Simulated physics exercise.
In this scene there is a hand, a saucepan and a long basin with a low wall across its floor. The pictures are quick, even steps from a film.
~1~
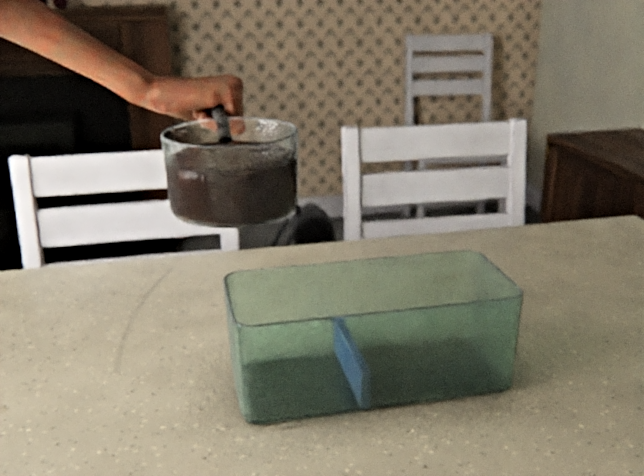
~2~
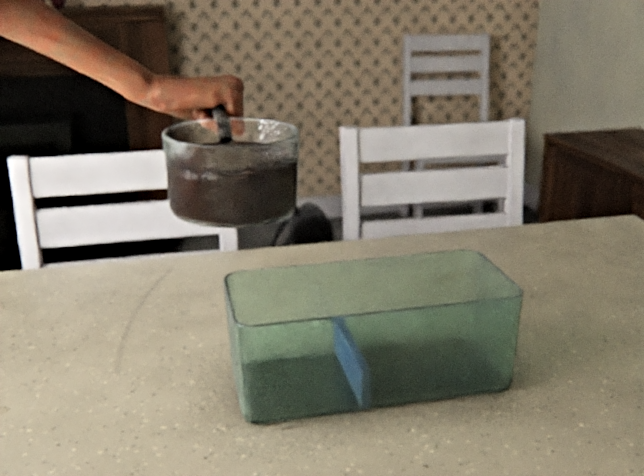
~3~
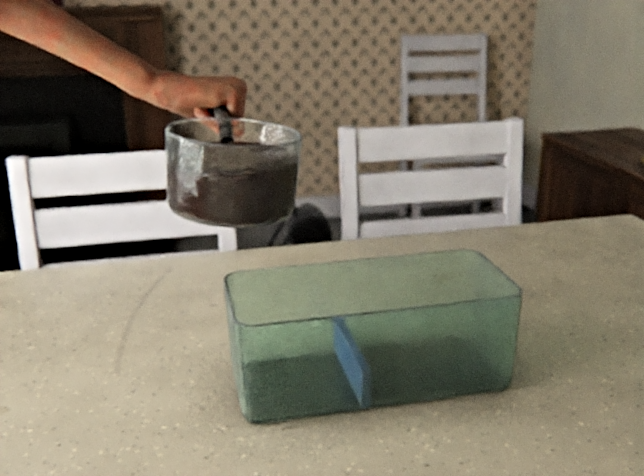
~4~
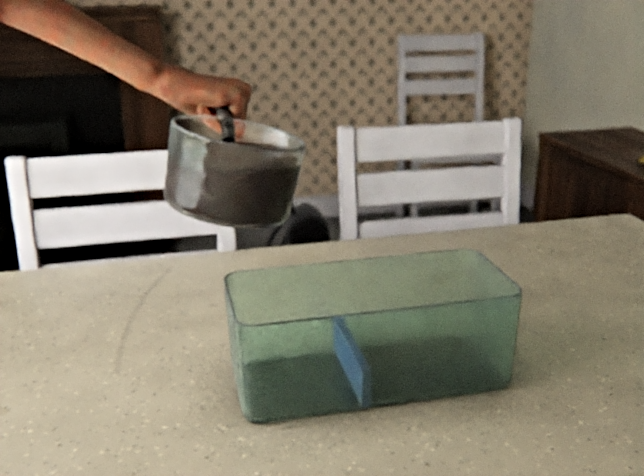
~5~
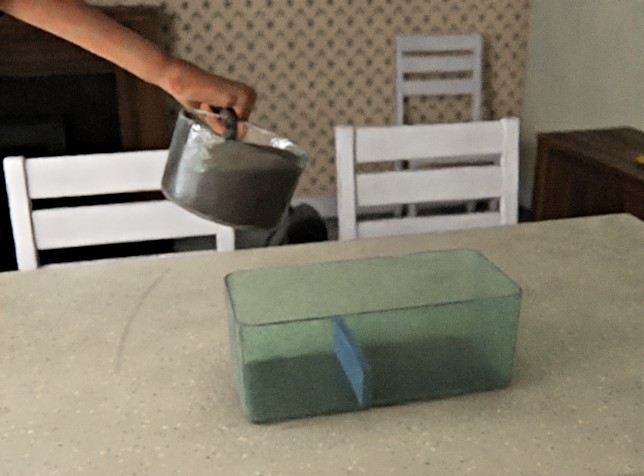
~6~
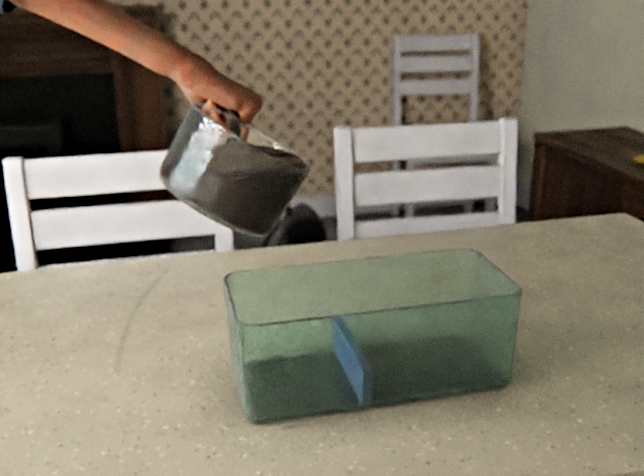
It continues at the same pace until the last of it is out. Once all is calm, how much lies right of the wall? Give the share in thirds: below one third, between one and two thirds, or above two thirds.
Sits mid-range.
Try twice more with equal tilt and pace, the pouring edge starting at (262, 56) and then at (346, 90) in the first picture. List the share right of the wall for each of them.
First try: 35 percent; second try: 90 percent.
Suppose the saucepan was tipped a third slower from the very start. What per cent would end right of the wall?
Near 60 in a hundred.
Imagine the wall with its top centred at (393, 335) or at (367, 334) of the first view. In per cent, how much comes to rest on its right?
It works out to around 5 per cent for the first and around 20 per cent for the second.
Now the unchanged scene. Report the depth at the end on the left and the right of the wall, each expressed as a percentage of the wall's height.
Left 40 per cent, right 40.
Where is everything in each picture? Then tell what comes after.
It leans 0°; its right rim is at (296, 129); the coffee meets the walls at (167, 159) and (292, 150); the long basin's rim runs from (229, 300) to (500, 273); the wall's top is at (351, 344), in the first frame.
It leans 1°; its right rim is at (297, 131); the coffee meets the walls at (168, 159) and (293, 151), in the second frame.
It leans 6°; its right rim is at (299, 136); the coffee meets the walls at (169, 158) and (294, 152), in the third frame.
It leans 13°; its right rim is at (303, 144); the coffee meets the walls at (170, 159) and (297, 153), in the fourth frame.
It leans 22°; its right rim is at (305, 155); the coffee meets the walls at (169, 159) and (301, 155), in the fifth frame.
It leans 32°; its right rim is at (306, 168); the coffee meets the walls at (164, 160) and (306, 158), in the sixth frame.
A moment on, the saucepan is tipped on its side and 44 per cent is still to pour, 4 is left of the wall and 12 right of it.
Next, the saucepan is tipped right over and 12 per cent is still to pour, 26 is left of the wall and 52 right of it.
Then the saucepan is tipped right over and 2 per cent is still to pour, 41 is left of the wall and 53 right of it.
Later the saucepan is tipped right over and 0 per cent is still to pour, 46 is left of the wall and 53 right of it.
Finally, 47 per cent lies left of the wall, 53 right of it and 1 outside.
